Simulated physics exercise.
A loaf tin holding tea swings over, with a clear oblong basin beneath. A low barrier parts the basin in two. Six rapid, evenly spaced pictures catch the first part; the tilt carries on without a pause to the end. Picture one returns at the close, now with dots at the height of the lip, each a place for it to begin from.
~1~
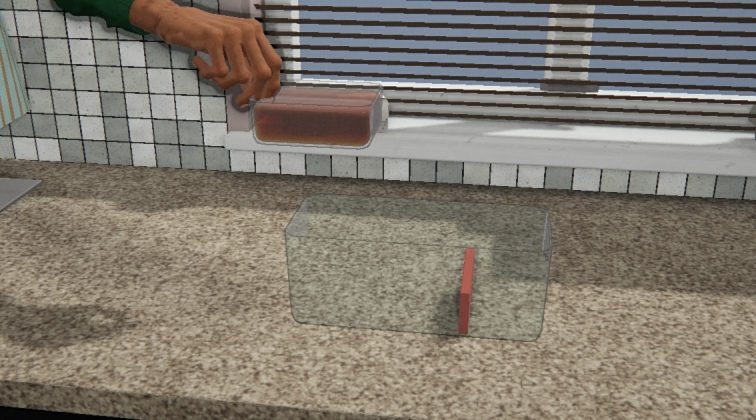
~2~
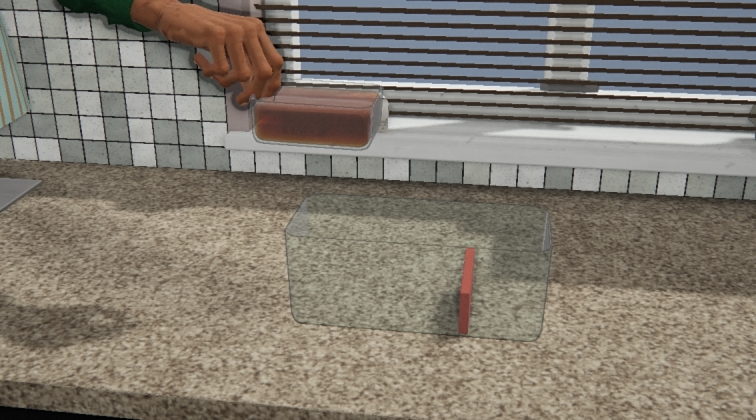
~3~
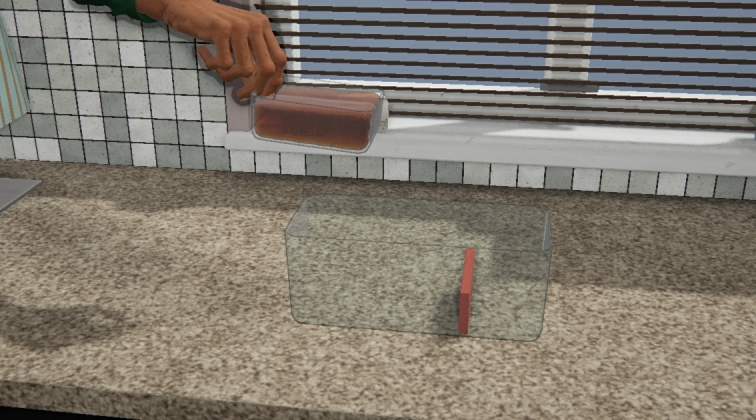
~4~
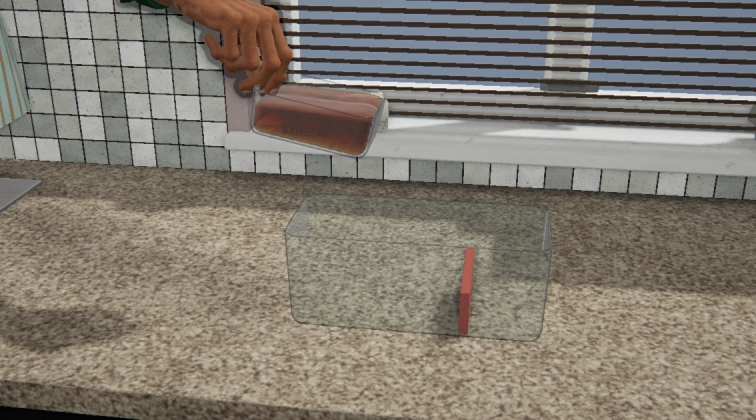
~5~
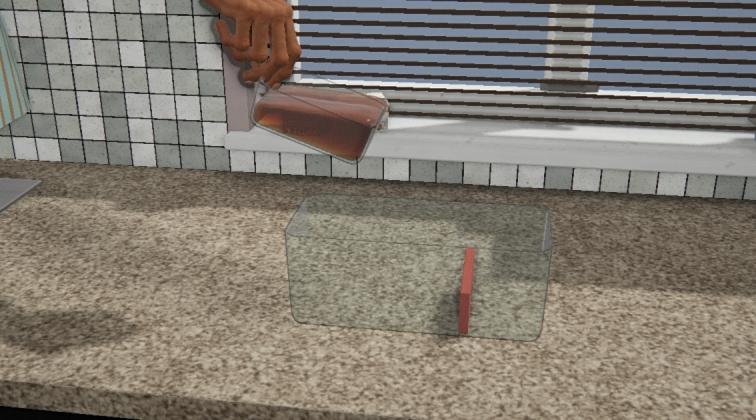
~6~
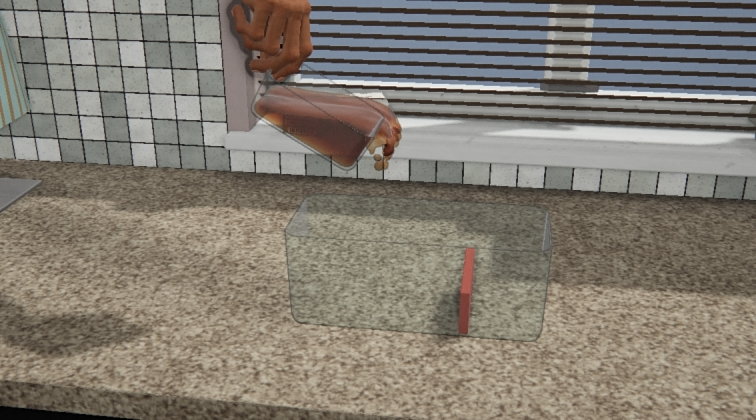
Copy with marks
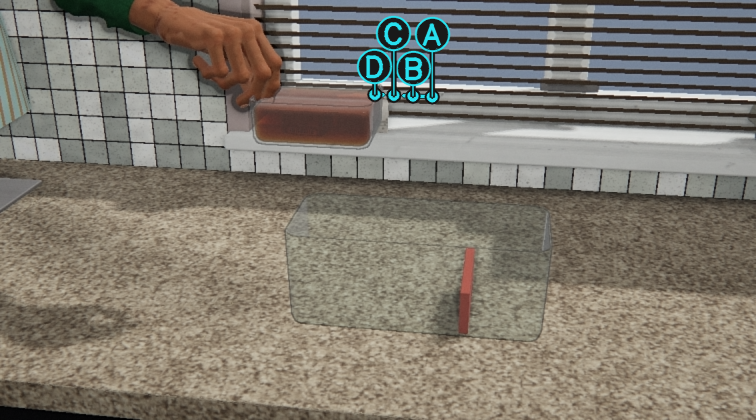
The video shows a hand tilting a clear loaf-shaped container of reddish-brown tea rightward above a clear oblong basin divided by a low red barrier. The container starts upright and tips steadily until tea flows over its right lip.
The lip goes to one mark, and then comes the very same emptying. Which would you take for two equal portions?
Dot B does it best.
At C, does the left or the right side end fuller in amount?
The left one.
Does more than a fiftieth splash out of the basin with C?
Yes.
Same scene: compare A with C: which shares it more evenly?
It is A.
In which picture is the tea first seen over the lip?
In picture 5.
In cyan, A at (432, 96); B at (413, 96); C at (393, 95); D at (374, 94).
For dot A, about 33 % ends left of the wall and 61 % right of it; 7 % is lost outside.
For dot B, about 50 % ends left of the wall and 43 % right of it; 7 % is lost outside.
For dot C, about 85 % ends left of the wall and 6 % right of it; 8 % is lost outside.
For dot D, about 92 % ends left of the wall and 2 % right of it; 6 % is lost outside.
